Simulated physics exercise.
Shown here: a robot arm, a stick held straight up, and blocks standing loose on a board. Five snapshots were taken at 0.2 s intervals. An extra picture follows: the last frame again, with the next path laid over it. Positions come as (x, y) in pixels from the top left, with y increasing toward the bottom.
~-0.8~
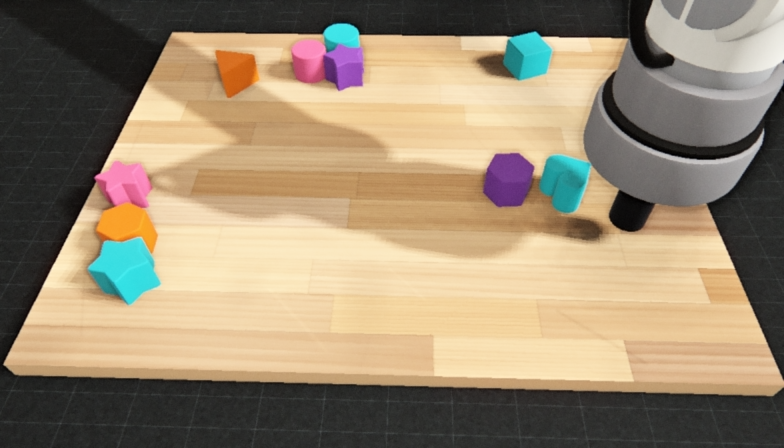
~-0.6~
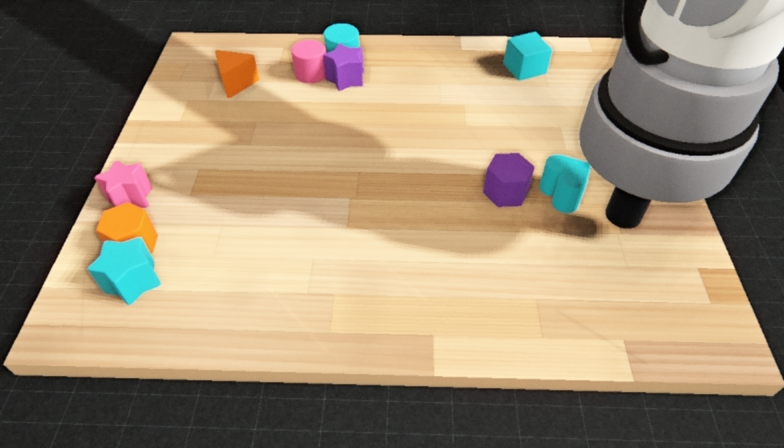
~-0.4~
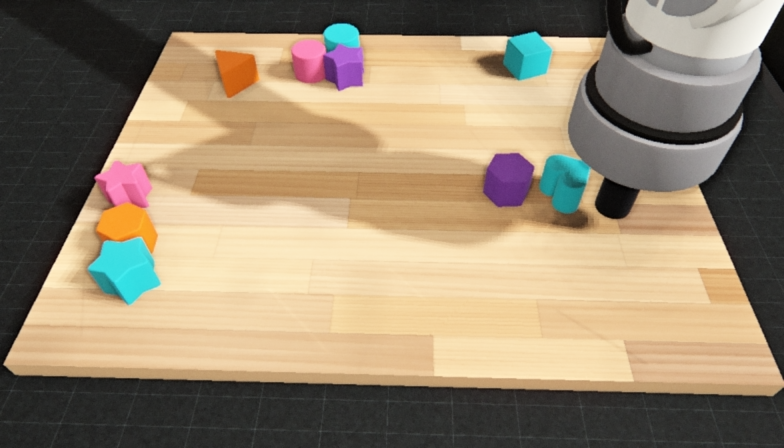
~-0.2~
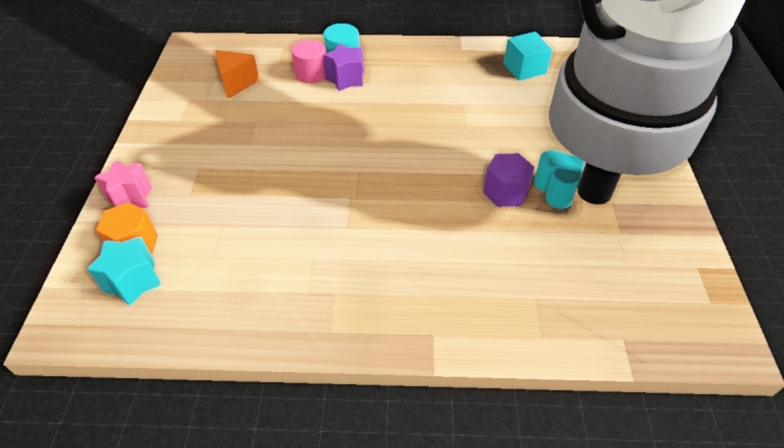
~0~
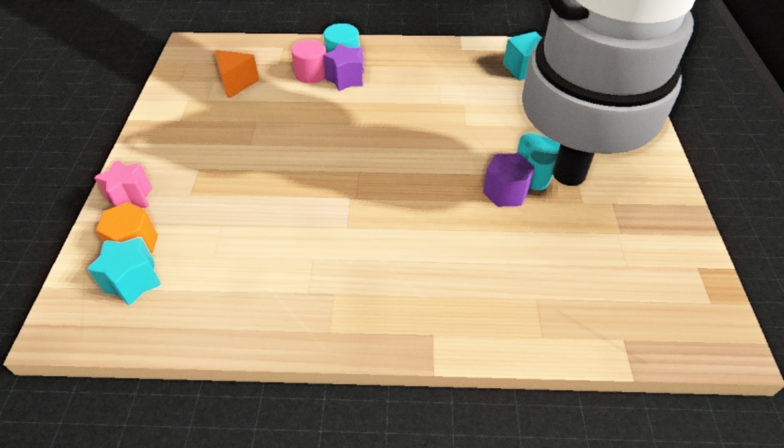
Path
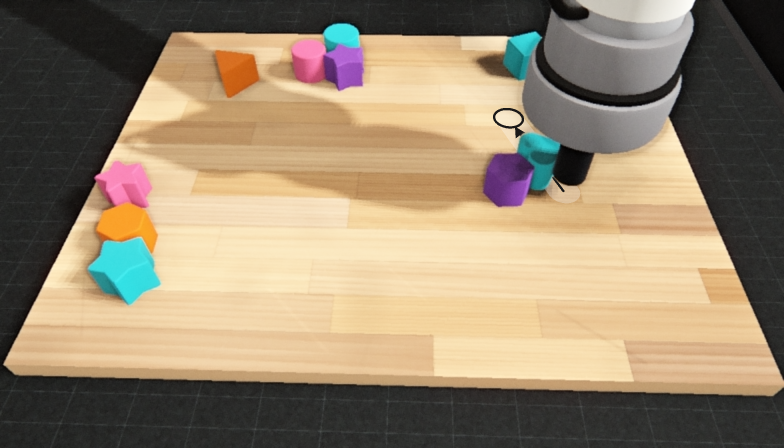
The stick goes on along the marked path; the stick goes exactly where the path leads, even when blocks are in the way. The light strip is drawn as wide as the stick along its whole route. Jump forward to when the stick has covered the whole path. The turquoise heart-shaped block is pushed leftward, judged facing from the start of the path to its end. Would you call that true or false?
It is true.
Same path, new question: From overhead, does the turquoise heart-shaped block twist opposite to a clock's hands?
In short: Yes.
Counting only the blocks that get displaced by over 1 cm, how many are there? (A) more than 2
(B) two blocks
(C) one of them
The one that fits is C, one of them.
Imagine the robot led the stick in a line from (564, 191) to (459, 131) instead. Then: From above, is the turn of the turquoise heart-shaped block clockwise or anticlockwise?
Verdict: Clockwise.
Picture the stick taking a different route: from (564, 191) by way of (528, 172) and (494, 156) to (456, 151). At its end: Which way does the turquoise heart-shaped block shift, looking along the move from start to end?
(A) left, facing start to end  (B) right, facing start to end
B: Right, facing start to end.
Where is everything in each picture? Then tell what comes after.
Stick's lower end at (626, 219); purple hexagon at (511, 166); turquoise heart-shaped block at (570, 169), in the first picture.
Stick at (623, 216); blocks still, in the second picture.
Stick at (612, 207); blocks still, in the third picture.
Stick at (594, 193); turquoise heart-shaped block at (564, 164), in the fourth picture.
Stick at (569, 175); purple hexagon at (511, 166); turquoise heart-shaped block at (542, 147), in the fifth picture.
Drawn move, in a line from (564, 191) to (508, 118).
On the path given first. One third of the way, stick at (547, 148); turquoise heart-shaped block at (517, 125).
Two thirds of the way, stick at (529, 124); turquoise heart-shaped block at (497, 111), turned 30° anticlockwise.
At the end, stick at (512, 102); purple hexagon still; turquoise heart-shaped block at (491, 108), turned 45° anticlockwise.
